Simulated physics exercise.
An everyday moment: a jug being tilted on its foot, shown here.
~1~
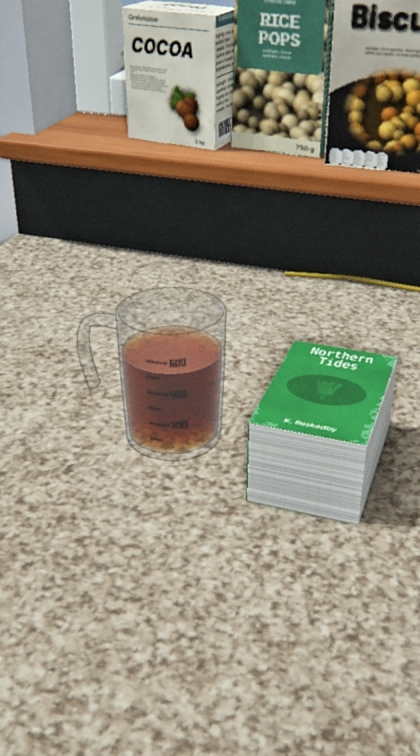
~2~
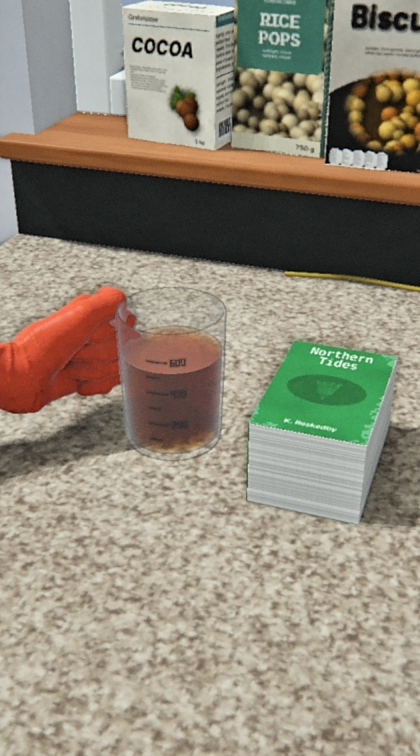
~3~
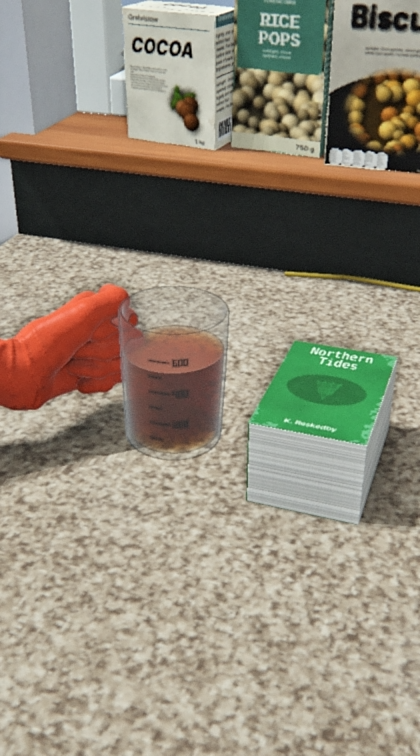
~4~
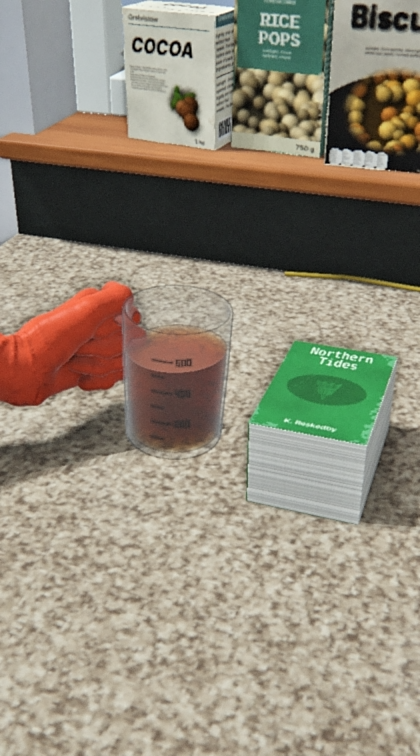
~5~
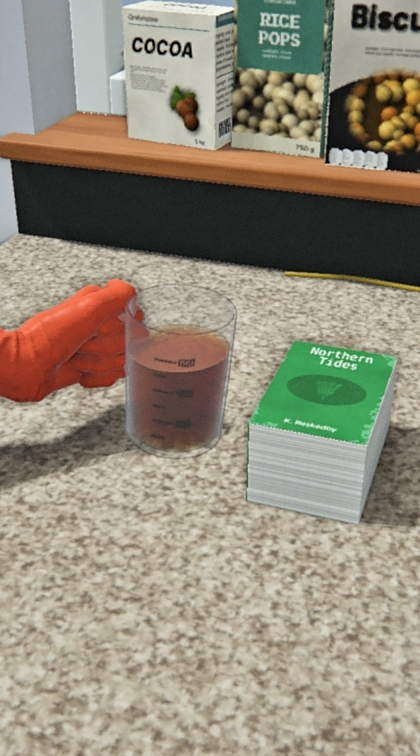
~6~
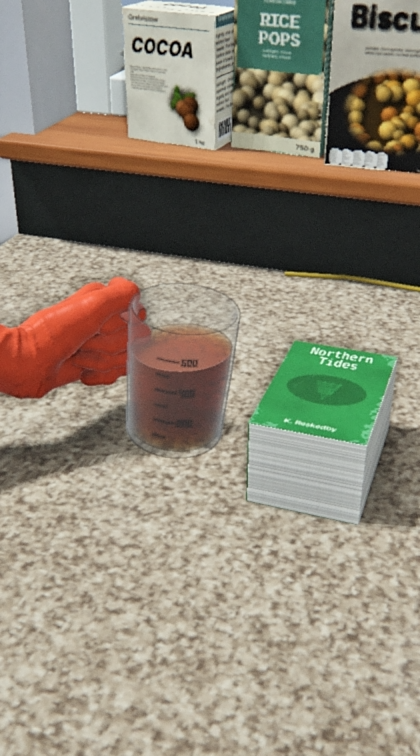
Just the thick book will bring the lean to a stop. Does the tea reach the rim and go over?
It sheds nothing.
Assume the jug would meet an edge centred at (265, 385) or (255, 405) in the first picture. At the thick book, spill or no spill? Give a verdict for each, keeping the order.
In order: It avoids a mess, and then it avoids a mess.
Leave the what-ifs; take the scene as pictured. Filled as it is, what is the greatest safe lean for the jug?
Around 45 degrees, I'd say.
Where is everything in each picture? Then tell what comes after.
It stands upright; jug (173, 371) about two thirds full, in the first frame.
A hand takes hold; jug about two thirds full, surface at (172, 350); thick book (324, 427), in the second frame.
Tipping on its foot; jug (174, 370) about two thirds full, in the third frame.
The top moves towards the thick book; jug about two thirds full, surface at (177, 348); thick book (324, 427), in the fourth frame.
On the way over; jug (178, 369) about two thirds full, in the fifth frame.
It is leaning; jug about two thirds full, surface at (182, 347); thick book (324, 427), in the sixth frame.
Shortly, the jug leans by about 15°; none is lost.
Then, the jug leans by about 25°; none is lost.
At the finish, the jug leans by about 30°, against the thick book; none is lost.
